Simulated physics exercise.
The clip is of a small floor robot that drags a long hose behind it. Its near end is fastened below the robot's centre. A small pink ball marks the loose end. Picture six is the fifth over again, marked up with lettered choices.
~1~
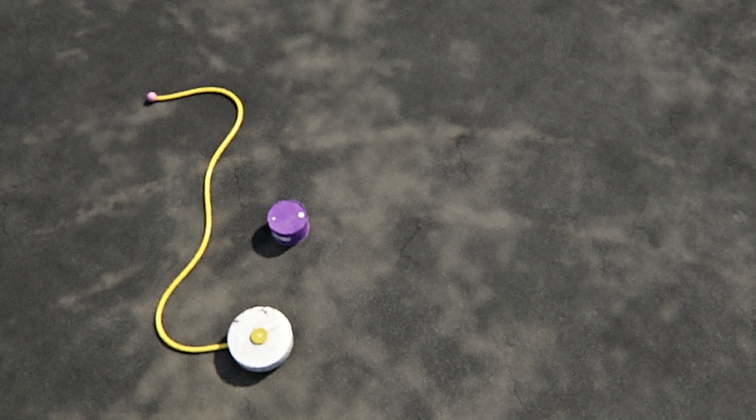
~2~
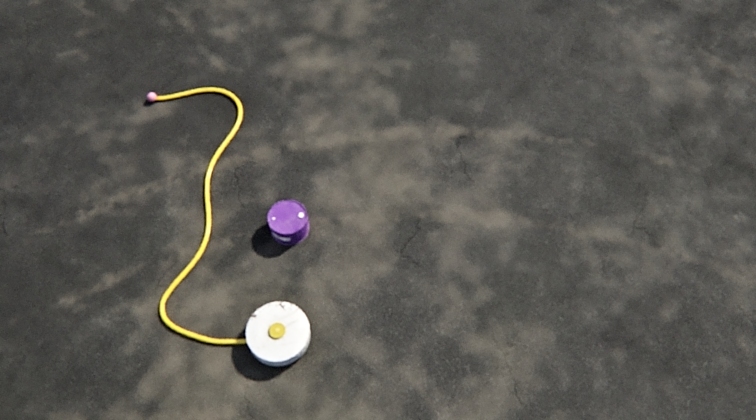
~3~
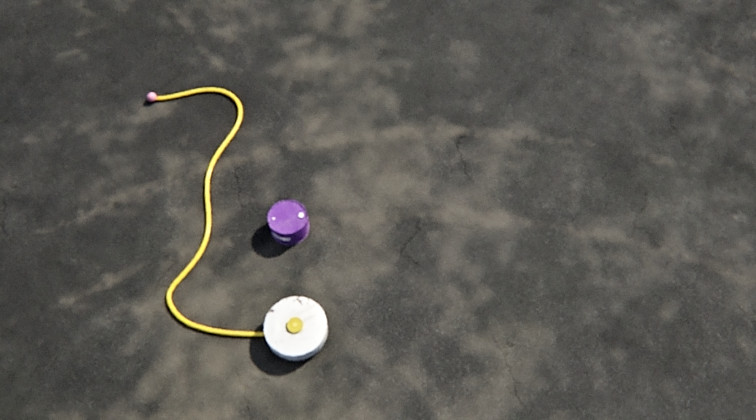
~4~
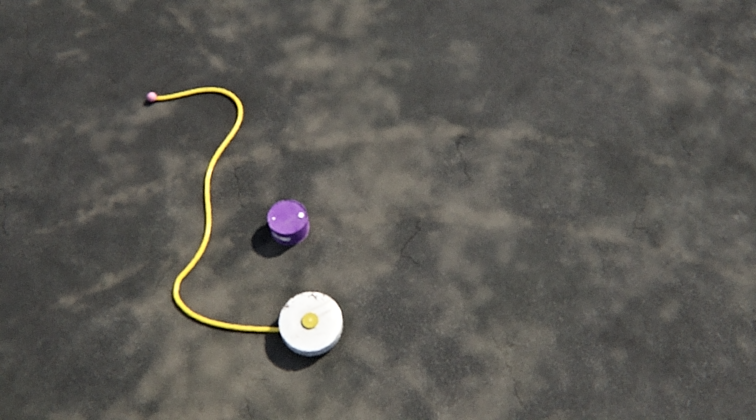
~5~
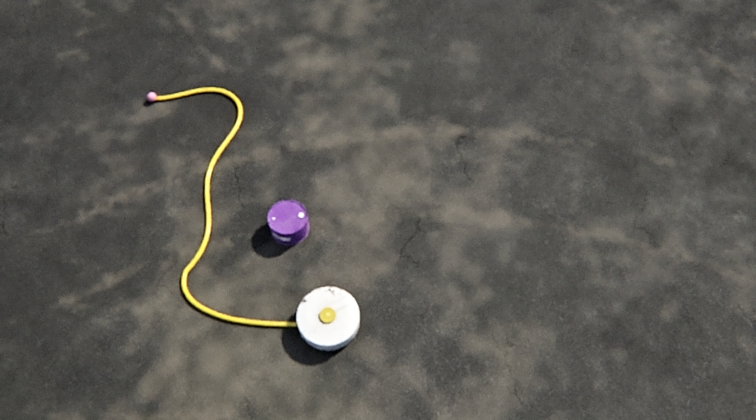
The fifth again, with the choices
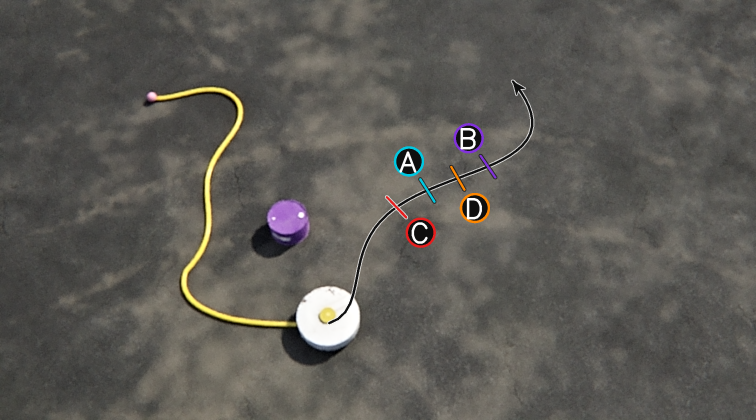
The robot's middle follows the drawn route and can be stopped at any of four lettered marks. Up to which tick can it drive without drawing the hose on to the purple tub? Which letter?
No farther than C.
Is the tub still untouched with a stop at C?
For that mark, yes.
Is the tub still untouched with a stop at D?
No.
On the marked copy, A at (427, 190); B at (488, 167); C at (397, 207); D at (458, 178); the route from (329, 323) via (440, 185) to (513, 81).
Taking C. A third of the way, robot (356, 277), middle of the hose (208, 206), free end (152, 97).
Two thirds of the way, robot (369, 233), middle of the hose (208, 206), free end (152, 97).
When it is over, robot (397, 202), middle of the hose (208, 206), free end (152, 97); nothing has been touched.
As for the rest, A brings the hose against the tub; B brings the hose against the tub; D brings the hose against the tub.
